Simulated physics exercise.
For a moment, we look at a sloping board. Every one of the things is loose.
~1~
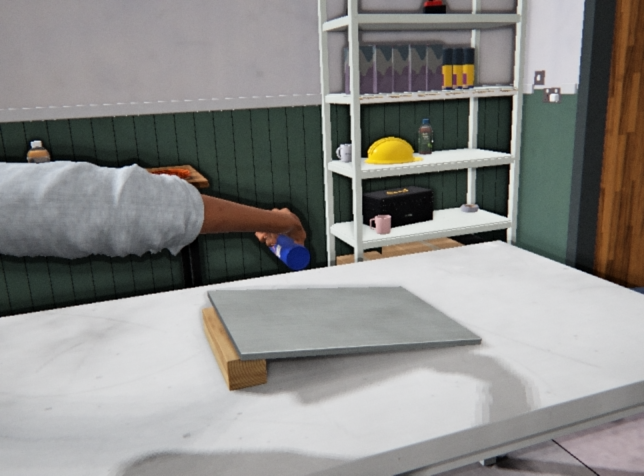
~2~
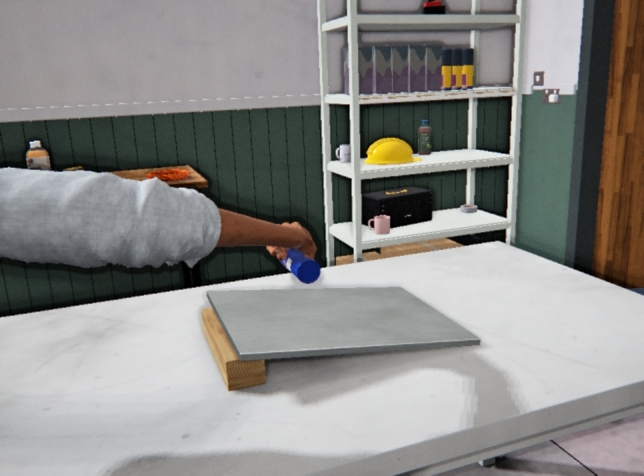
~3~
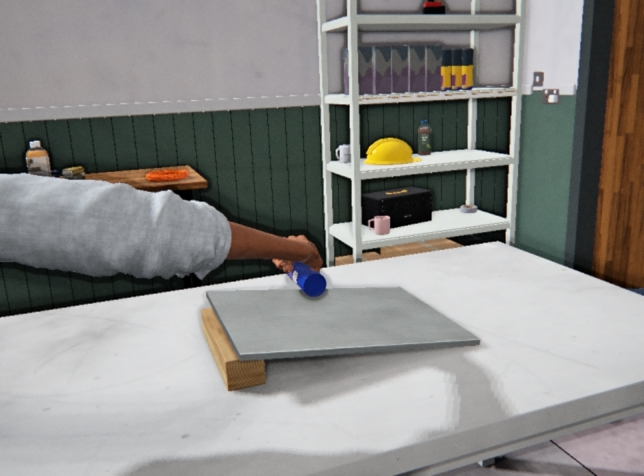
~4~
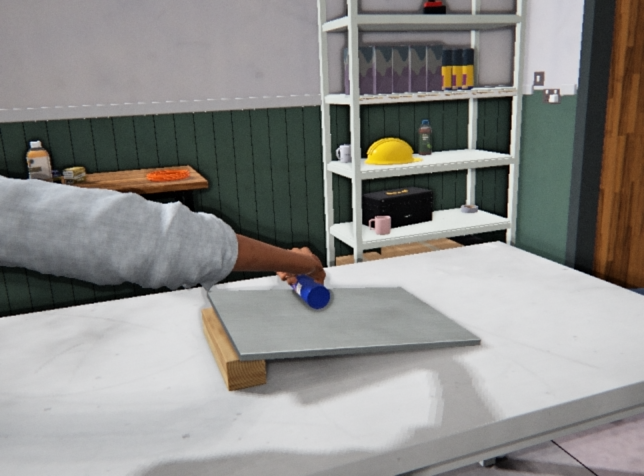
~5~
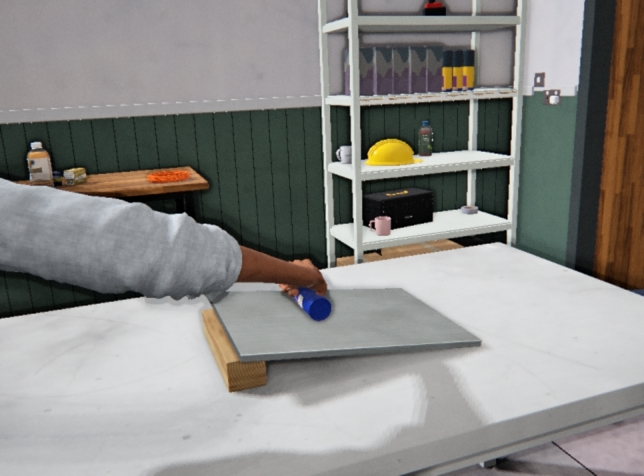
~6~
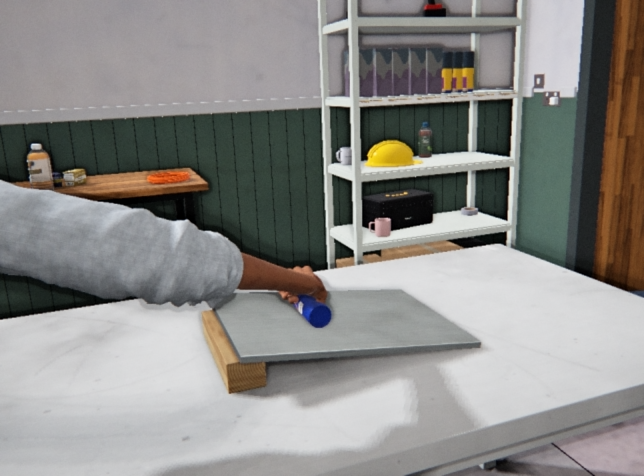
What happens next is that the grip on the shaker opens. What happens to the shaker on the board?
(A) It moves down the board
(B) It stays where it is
A, it moves down the board.
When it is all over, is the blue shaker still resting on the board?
Once it settles, it is off the top.
Then, 1.00 s after the last picture, blue shaker rolled well along near (434, 302).
Then, 1.60 s after the last picture, blue shaker now off the board.
Then, 2.20 s after the last picture, things are still on the move.
By the end, off the board, blue shaker. The blue shaker goes downhill.
